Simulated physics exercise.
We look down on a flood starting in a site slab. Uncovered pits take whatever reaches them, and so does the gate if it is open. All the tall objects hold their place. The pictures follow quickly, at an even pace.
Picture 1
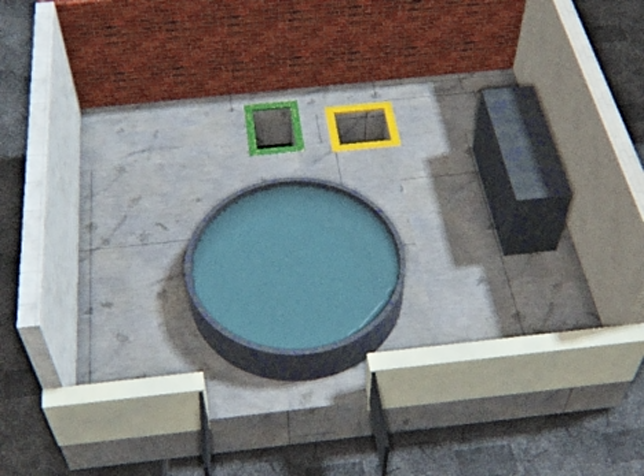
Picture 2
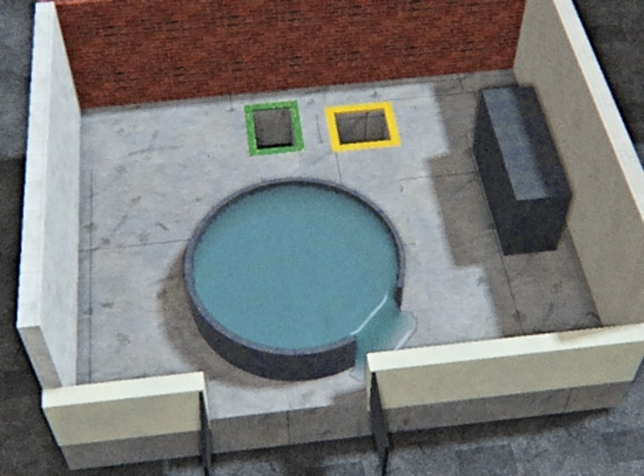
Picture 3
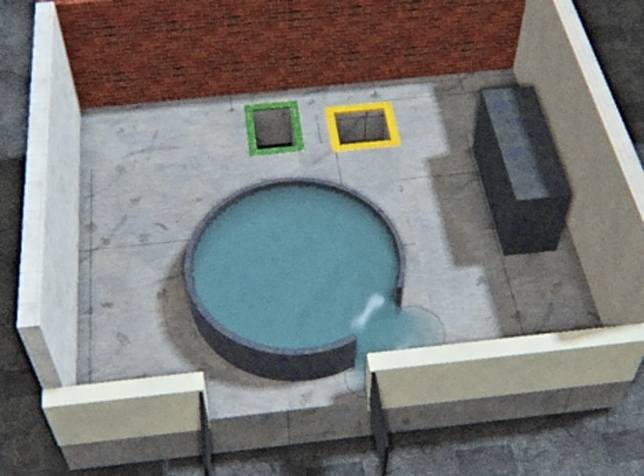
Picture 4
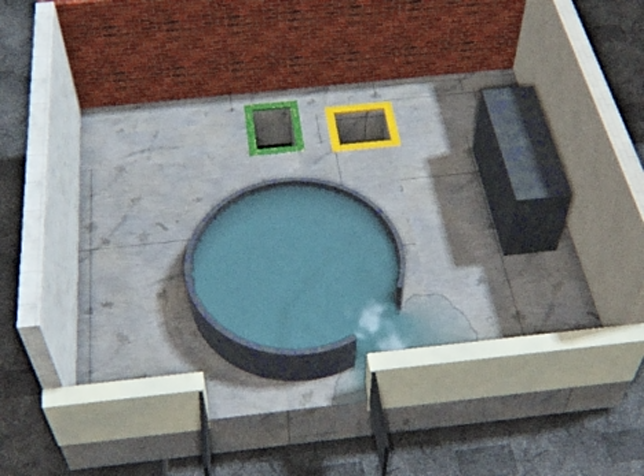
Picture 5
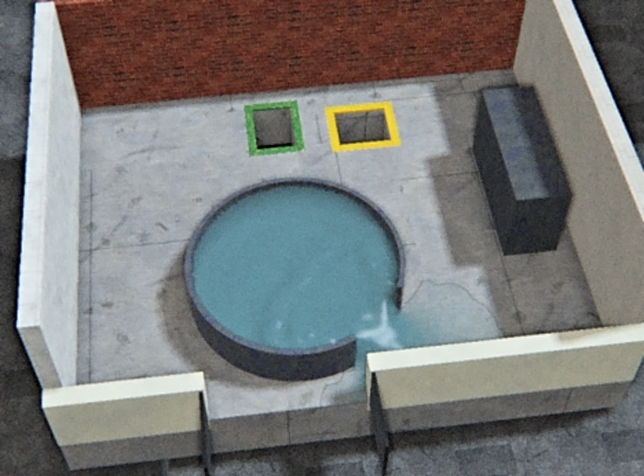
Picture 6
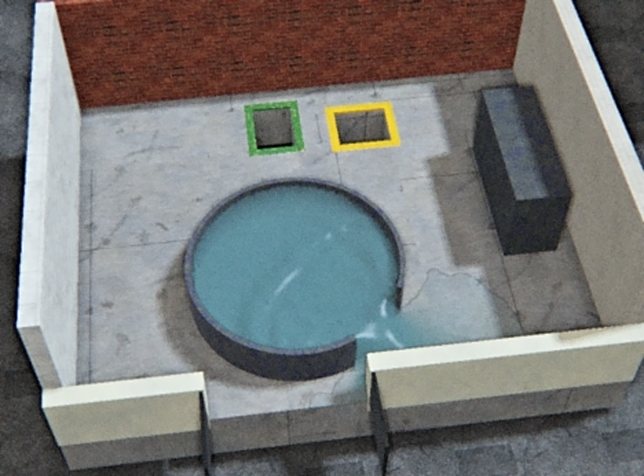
Water pours through a gap in the round pool's wall and spreads right across the slab.
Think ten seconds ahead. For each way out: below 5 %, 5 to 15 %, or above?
The gate takes between 5 and 15 %; the yellow pit takes between 5 and 15 %; the green pit takes between 5 and 15 %.
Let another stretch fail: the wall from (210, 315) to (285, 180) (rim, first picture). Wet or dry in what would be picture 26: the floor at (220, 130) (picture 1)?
Verdict: Flooded.
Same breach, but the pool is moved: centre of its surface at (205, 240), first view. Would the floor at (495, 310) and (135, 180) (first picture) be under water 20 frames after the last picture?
As listed: Flooded, no water.
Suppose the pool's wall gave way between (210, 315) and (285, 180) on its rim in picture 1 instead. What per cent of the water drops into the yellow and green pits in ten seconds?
In per cent: Yellow 6, green 30.
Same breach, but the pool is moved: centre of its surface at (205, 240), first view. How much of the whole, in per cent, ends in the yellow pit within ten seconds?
In per cent: Yellow 4.
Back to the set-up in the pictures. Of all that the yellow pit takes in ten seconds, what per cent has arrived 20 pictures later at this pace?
I make it 0 per cent.
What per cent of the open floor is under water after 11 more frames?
Near 20 in a hundred.
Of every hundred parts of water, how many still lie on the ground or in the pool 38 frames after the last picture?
Some 88 per cent.
A moment on, water covers 15 % of the floor; the gate 1 %, the yellow pit 0 %, the green pit 0 %.
Next, water covers 20 % of the floor; the gate 2 %, the yellow pit 0 %, the green pit 0 %.
Then, water covers 35 % of the floor; the gate 4 %, the yellow pit 0 %, the green pit 0 %.
Later, water covers 60 % of the floor; the gate 7 %, the yellow pit 3 %, the green pit 2 %.
In the end, water covers 75 % of the floor; the gate 10 %, the yellow pit 13 %, the green pit 7 %.
